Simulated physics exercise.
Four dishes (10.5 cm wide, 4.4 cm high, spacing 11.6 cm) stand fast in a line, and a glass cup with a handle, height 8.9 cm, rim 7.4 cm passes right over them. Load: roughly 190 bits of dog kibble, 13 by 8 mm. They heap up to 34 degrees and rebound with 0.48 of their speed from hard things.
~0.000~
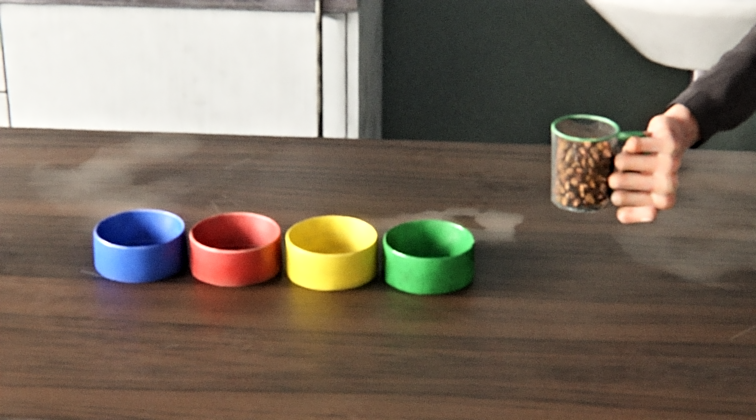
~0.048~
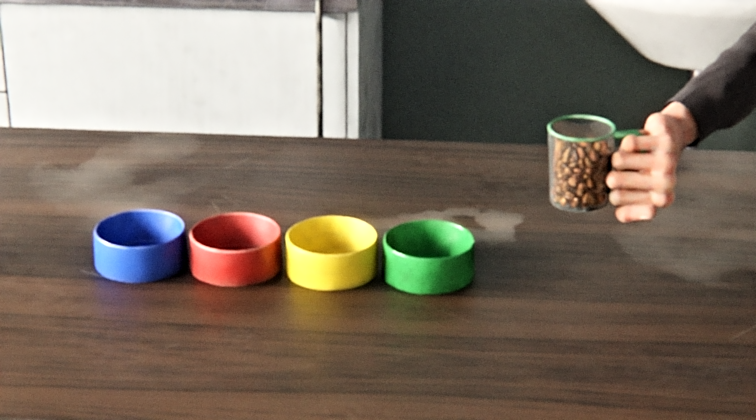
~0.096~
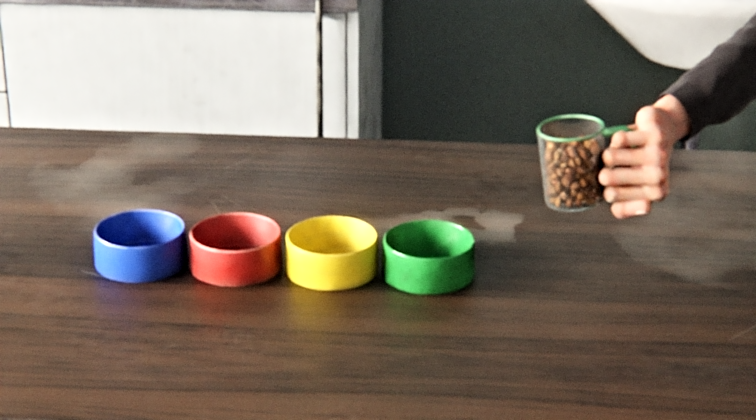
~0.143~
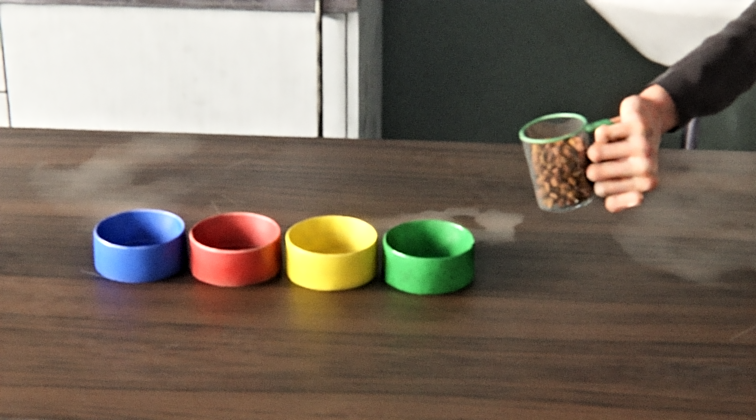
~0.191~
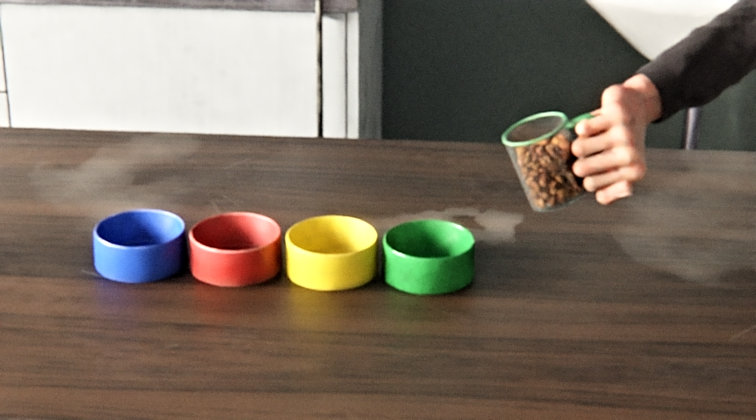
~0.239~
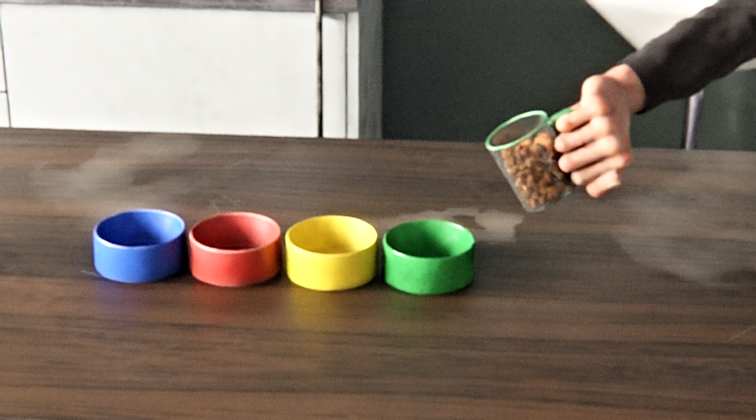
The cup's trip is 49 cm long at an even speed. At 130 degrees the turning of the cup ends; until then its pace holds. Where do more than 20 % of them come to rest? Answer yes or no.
Red dish: Yes; blue dish: No; green dish: No; yellow dish: Yes; on the counter: No.
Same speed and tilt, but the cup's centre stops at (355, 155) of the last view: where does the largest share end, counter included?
The winner: Yellow.
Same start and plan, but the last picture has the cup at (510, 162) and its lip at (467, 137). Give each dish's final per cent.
Red 0; blue 90; green 0; yellow 0.
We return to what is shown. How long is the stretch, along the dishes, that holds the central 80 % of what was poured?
About 14 cm.
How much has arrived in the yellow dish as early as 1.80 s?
About 50 per cent by then.
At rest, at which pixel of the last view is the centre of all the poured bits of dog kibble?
Near (298, 258).
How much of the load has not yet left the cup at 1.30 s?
About 0 per cent.
After 0.88 s, tilt 128 degrees; cup holds 65 %, yellow 35 %.
After 1.30 s, tilt 130 degrees; cup holds 0 %, red 35 %, yellow 50 %.
After 1.80 s, tilt 130 degrees; cup holds 0 %, red 35 %, yellow 50 %.
By 2.1 s all is still; red 35 %, blue 0 %, green 0 %, yellow 50 %, counter 10 %.
